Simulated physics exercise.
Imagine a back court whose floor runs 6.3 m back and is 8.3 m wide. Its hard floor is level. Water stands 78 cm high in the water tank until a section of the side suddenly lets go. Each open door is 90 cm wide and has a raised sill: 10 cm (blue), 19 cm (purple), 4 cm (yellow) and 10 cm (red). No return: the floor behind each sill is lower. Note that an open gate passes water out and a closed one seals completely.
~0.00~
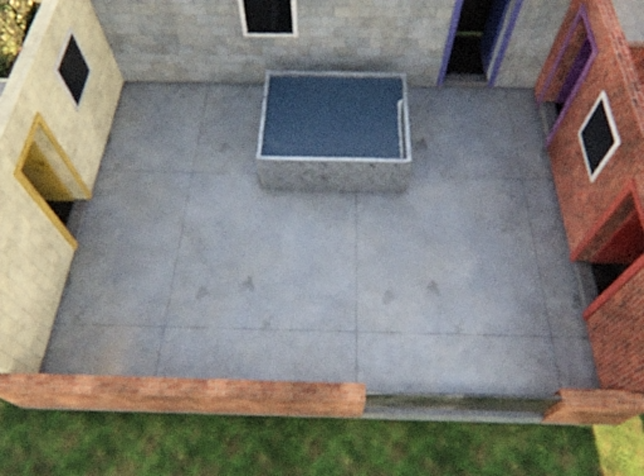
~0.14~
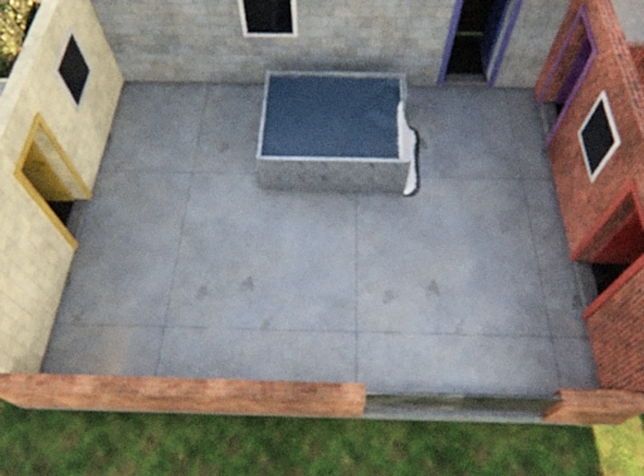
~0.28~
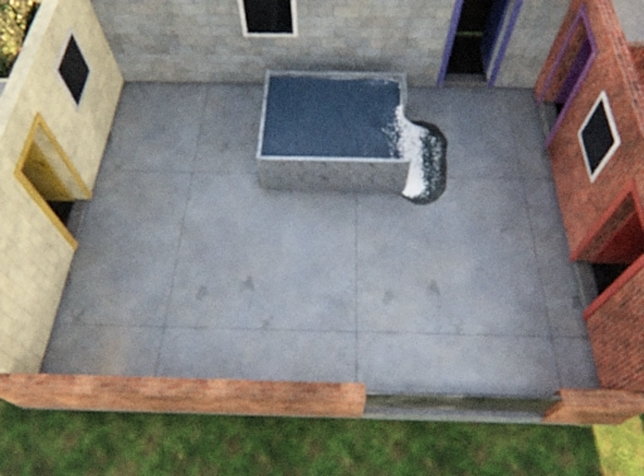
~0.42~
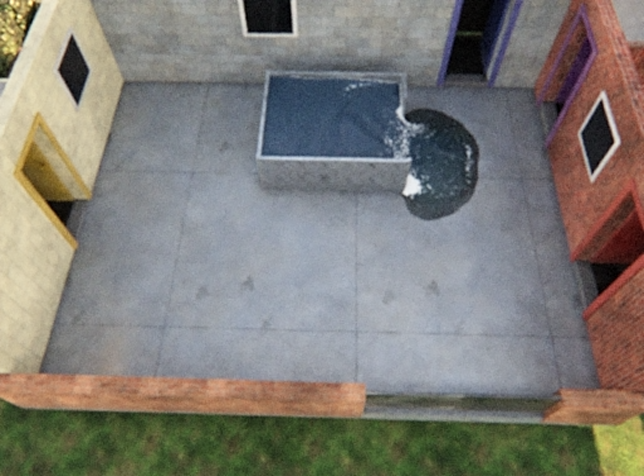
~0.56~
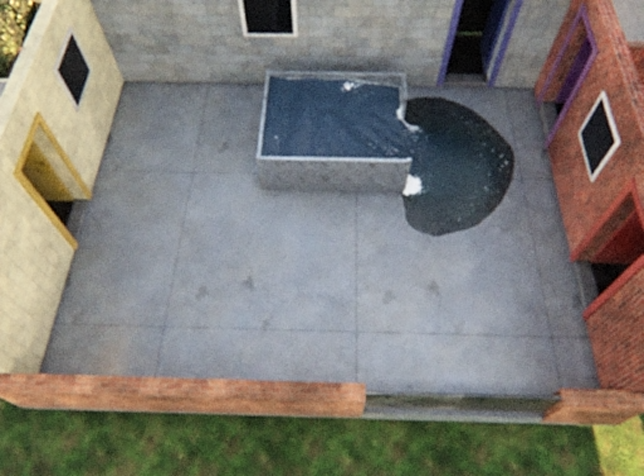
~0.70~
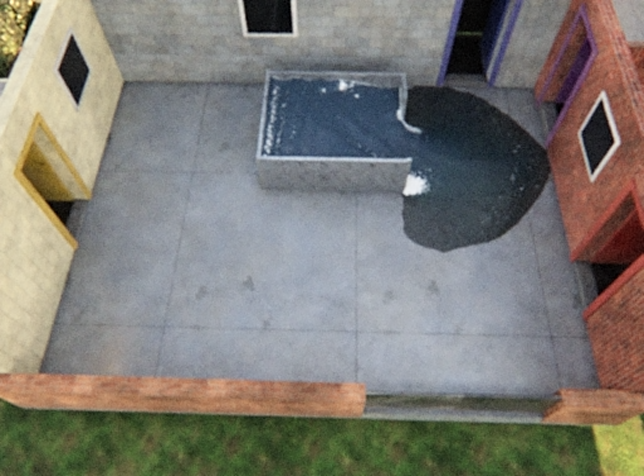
A walled court with a grey concrete floor is seen from high above by a still camera. A raised tank of dark blue water stands near the grey back wall, with a yellow-framed doorway at left, a purple one behind, and red brick at right. Water pours from the tank's right side, foaming white, and spreads in a widening dark pool across the floor towards the right wall.
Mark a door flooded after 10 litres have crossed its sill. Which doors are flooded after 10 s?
In order: Blue door: Past the set amount. Purple door: Past the set amount. Yellow door: Past the set amount. Red door: Past the set amount.
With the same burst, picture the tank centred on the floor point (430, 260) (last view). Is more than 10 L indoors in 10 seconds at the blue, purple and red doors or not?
For the blue door, the amount is too high; for the purple door, the amount is acceptable; for the red door, the amount is too high.
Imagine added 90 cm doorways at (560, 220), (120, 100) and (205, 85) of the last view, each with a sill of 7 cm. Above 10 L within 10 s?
Check each in turn: The first succeeds, the second succeeds, the third fails.
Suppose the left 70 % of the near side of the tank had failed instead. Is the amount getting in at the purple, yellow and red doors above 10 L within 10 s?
Here's how it goes: Purple falls short, yellow exceeds it, red exceeds it.
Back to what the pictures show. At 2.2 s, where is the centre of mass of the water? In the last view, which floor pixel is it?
Centre: Approx. (421, 166) px.
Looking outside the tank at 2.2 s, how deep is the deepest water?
About 44 cm.
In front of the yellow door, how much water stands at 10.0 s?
I'd put it at around 11.5 cm deep.
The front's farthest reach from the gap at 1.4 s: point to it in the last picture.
I'd put it close to (573, 280).
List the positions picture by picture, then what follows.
In the first picture, still water, 78 cm deep, in the water tank at (335, 117).
In the second picture, the front is at (406, 194), 0.8 m from the gap at (401, 150); 0.4 m2 of floor is under water; 78 cm left at the back of the water tank.
In the third picture, the front is at (431, 128), 1.0 m from the gap at (401, 151); 1.2 m2 of floor is under water; 78 cm left at the back of the water tank.
In the fourth picture, water pours out at (401, 152) and has run 1.4 m, to (474, 146); typically 10 cm deep outside, 78 cm at the water tank's back.
In the fifth picture, the front is at (506, 149), 2.0 m from the gap at (401, 152); 4.6 m2 of floor is under water; 77 cm left at the back of the water tank.
In the sixth picture, the front is at (543, 155), 2.7 m from the gap at (401, 152); 6.7 m2 of floor is under water; 71 cm left at the back of the water tank.
After 1.4 s water covers 20 % of the floor and is deepest (42 cm) near (540, 173); blue door 8 cm at the sill, 0 L in, purple door 31 cm at the sill, 13 L in, yellow door not reached, red door 6 cm at the sill, 0 L in.
After 2.2 s water covers 25 % of the floor and is deepest (44 cm) near (533, 93); blue door 10 cm at the sill, 0 L in, purple door 37 cm at the sill, 62 L in, yellow door not reached, red door 19 cm at the sill, 12 L in.
After 3.5 s water covers 35 % of the floor and is deepest (34 cm) near (588, 403); blue door 13 cm at the sill, 11 L in, purple door 27 cm at the sill, 142 L in, yellow door not reached, red door 14 cm at the sill, 44 L in.
After 6.0 s water covers 75 % of the floor and is deepest (20 cm) near (587, 343); blue door 13 cm at the sill, 39 L in, purple door 15 cm at the sill, 161 L in, yellow door not reached, red door 11 cm at the sill, 54 L in.
After 10.0 s water covers 95 % of the floor and is deepest (12 cm) near (64, 287); blue door 6 cm at the sill, 46 L in, purple door 8 cm at the sill, 161 L in, yellow door 11 cm at the sill, 51 L in, red door 12 cm at the sill, 62 L in.
